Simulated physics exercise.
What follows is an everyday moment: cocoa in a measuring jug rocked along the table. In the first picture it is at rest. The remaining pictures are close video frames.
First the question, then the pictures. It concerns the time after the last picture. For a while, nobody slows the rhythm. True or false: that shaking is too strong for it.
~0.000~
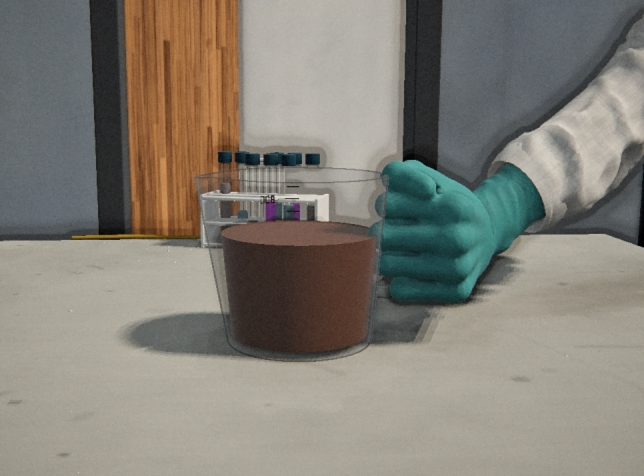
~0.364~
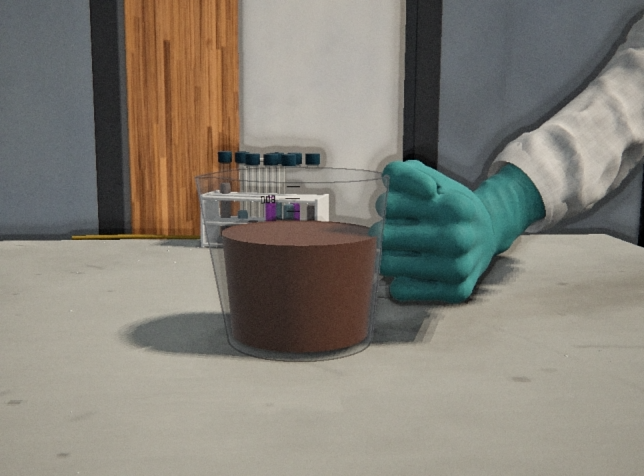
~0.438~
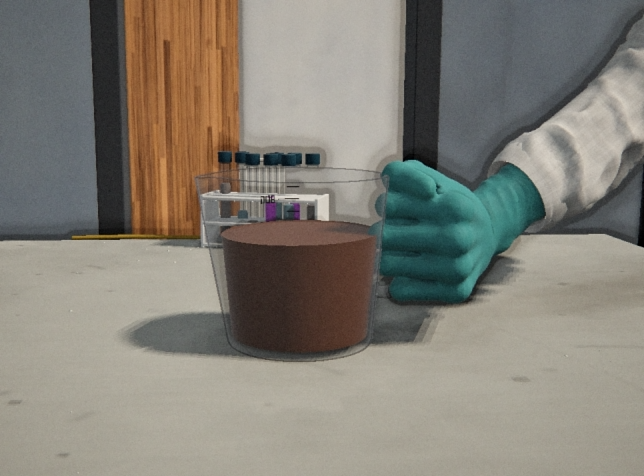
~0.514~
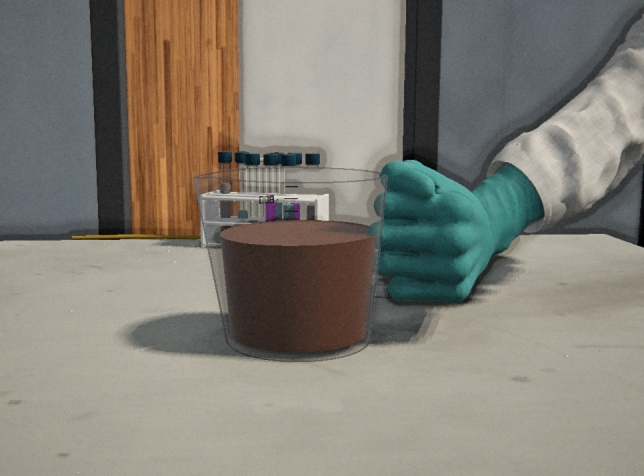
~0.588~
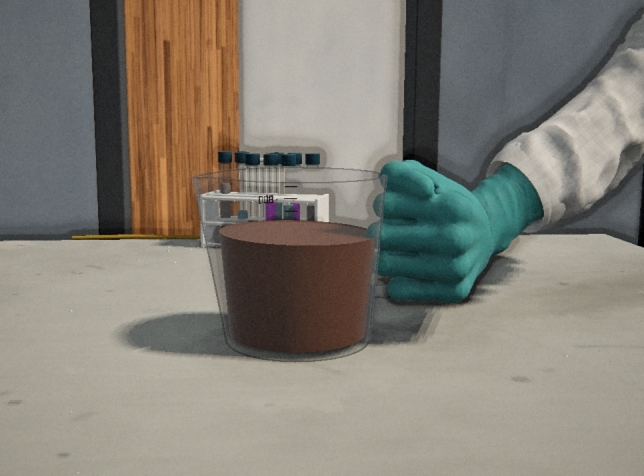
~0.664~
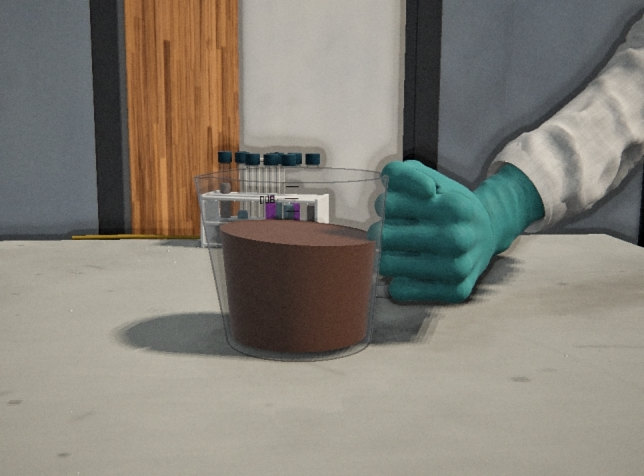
False.
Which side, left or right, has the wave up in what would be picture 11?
That'd be the left flank.
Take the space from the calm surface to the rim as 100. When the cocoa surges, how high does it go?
30%, by my reckoning.
Around 1.0 s, the highest wave so far stays far below the rim.
Around 2.2 s, the highest wave so far climbs under half way to the rim.
Around 5.1 s, the highest wave so far climbs under half way to the rim; nothing has left it.
